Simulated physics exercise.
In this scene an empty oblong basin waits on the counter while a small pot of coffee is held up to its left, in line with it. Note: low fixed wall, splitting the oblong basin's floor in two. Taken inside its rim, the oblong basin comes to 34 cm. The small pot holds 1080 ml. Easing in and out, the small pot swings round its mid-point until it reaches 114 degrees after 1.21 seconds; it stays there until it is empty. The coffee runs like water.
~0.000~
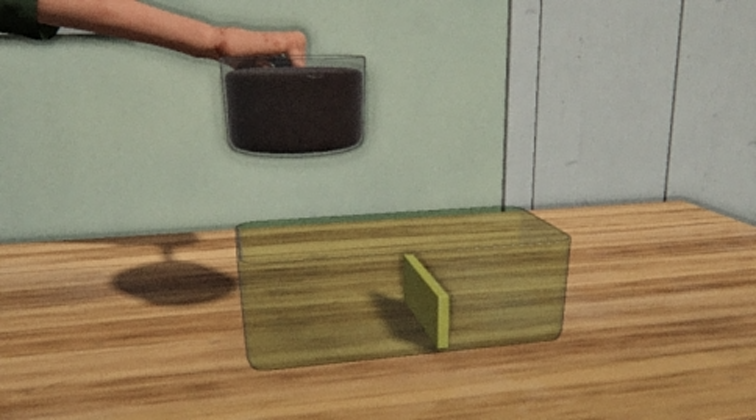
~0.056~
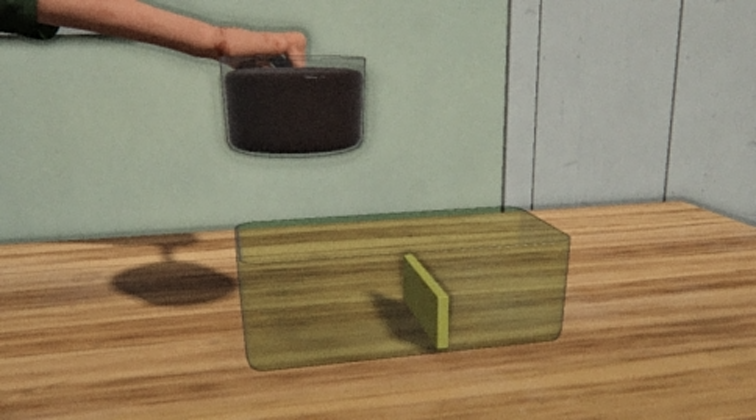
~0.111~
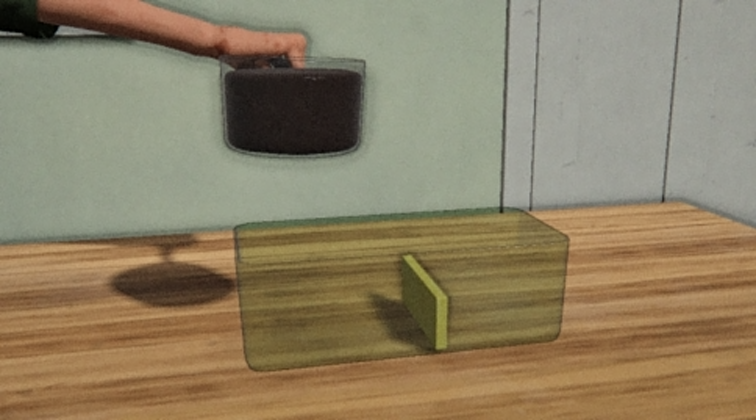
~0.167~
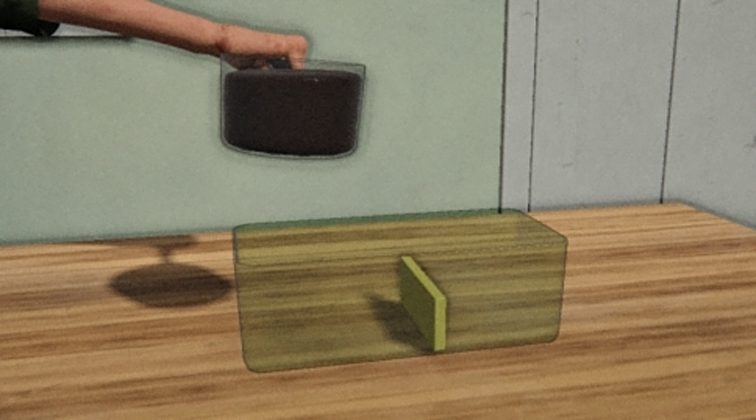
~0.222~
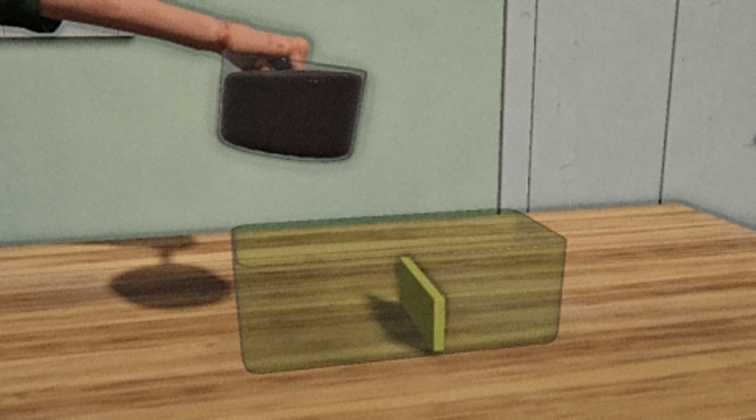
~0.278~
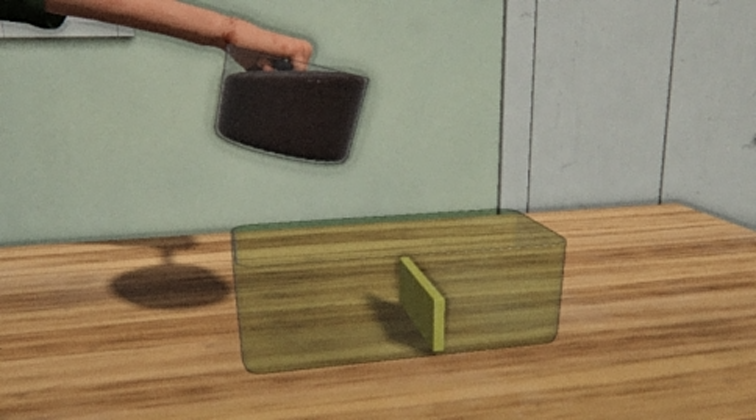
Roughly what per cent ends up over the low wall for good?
About 57 in every hundred.
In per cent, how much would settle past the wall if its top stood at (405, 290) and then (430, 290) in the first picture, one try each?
Around 70 and 50 percent, in that order.
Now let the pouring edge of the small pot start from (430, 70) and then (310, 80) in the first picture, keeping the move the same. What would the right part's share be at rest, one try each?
Result: 95 per cent, then 5 per cent.
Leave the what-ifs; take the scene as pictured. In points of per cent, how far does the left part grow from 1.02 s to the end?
Close to 16% of the whole.
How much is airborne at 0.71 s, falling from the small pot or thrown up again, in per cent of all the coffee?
Close to 28 in a hundred.
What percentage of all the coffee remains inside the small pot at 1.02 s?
What remains is about 9 percent of it all.
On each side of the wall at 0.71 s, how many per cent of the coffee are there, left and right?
3 per cent left and 12 right, roughly.
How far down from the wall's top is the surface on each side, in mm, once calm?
Looks like roughly 42 mm on the left and roughly 26 mm on the right.
Then, 0.71 s in, the tilt is 72° and 56 per cent is still to pour, 3 is left of the wall and 12 right of it.
Then, 1.02 s in, the tilt is 107° and 9 per cent is still to pour, 26 is left of the wall and 57 right of it.
Then, 1.35 s in, the tilt is 114° and 0 per cent is still to pour, 42 is left of the wall and 57 right of it.
Then, 1.71 s in, the tilt is 114° and 0 per cent is still to pour, 42 is left of the wall and 57 right of it.
Finally, 42 per cent lies left of the wall, 57 right of it and 1 outside.
